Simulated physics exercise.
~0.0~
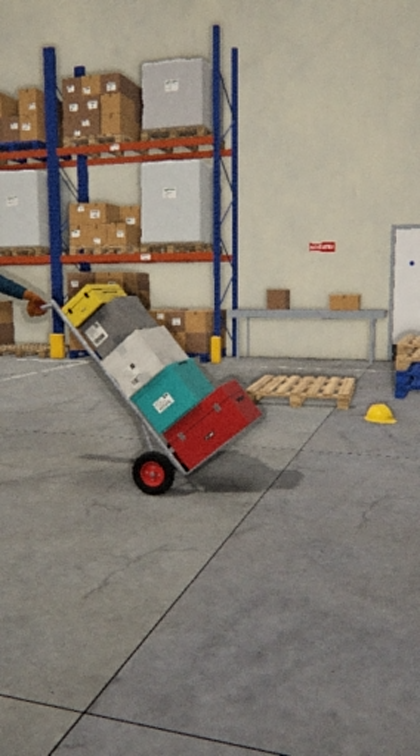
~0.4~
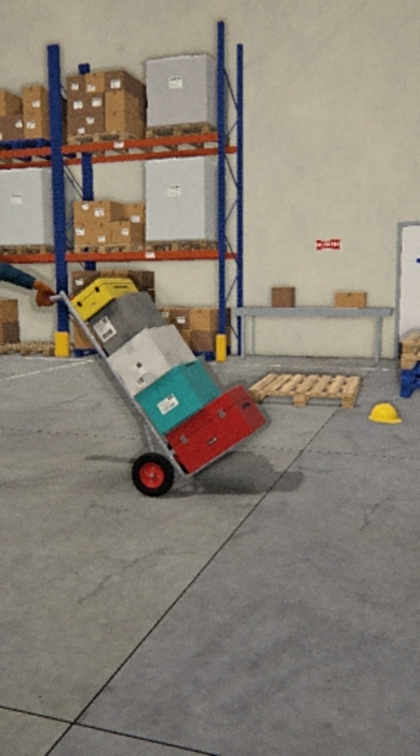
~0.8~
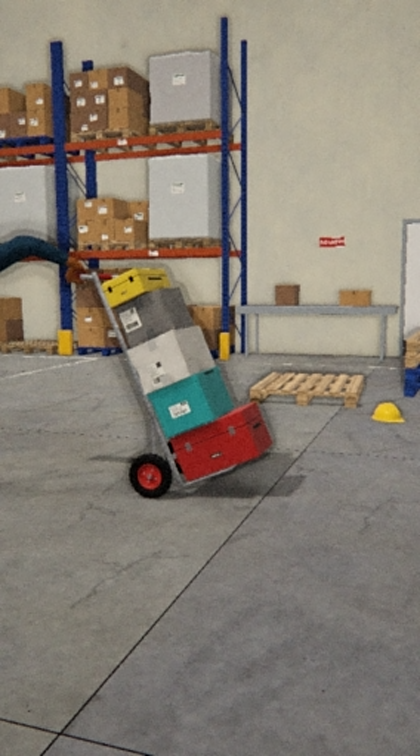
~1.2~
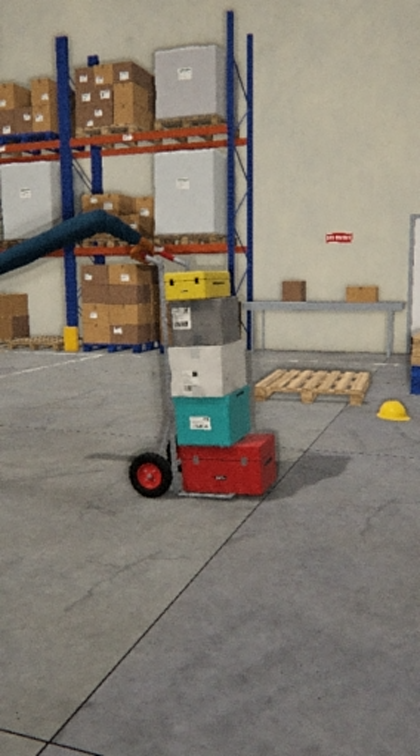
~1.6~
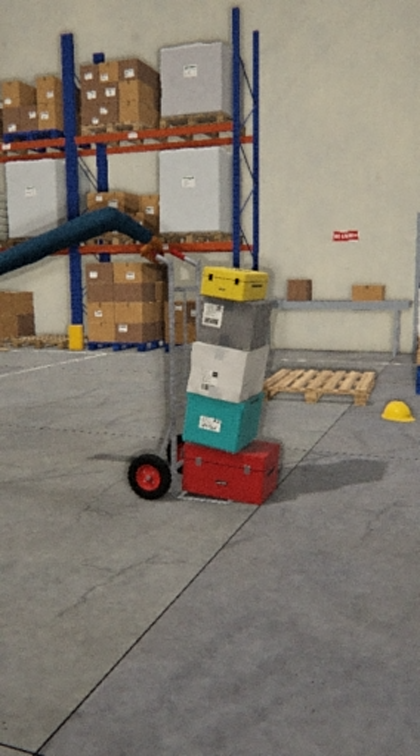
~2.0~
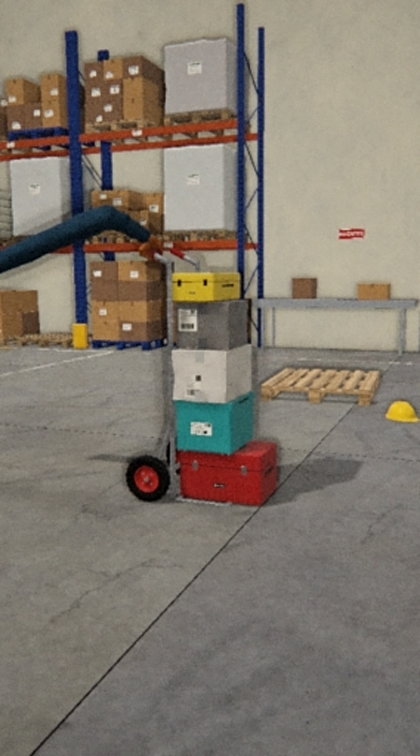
An arm tips a loaded hand truck upright, and the stacked boxes wobble but stay stacked.
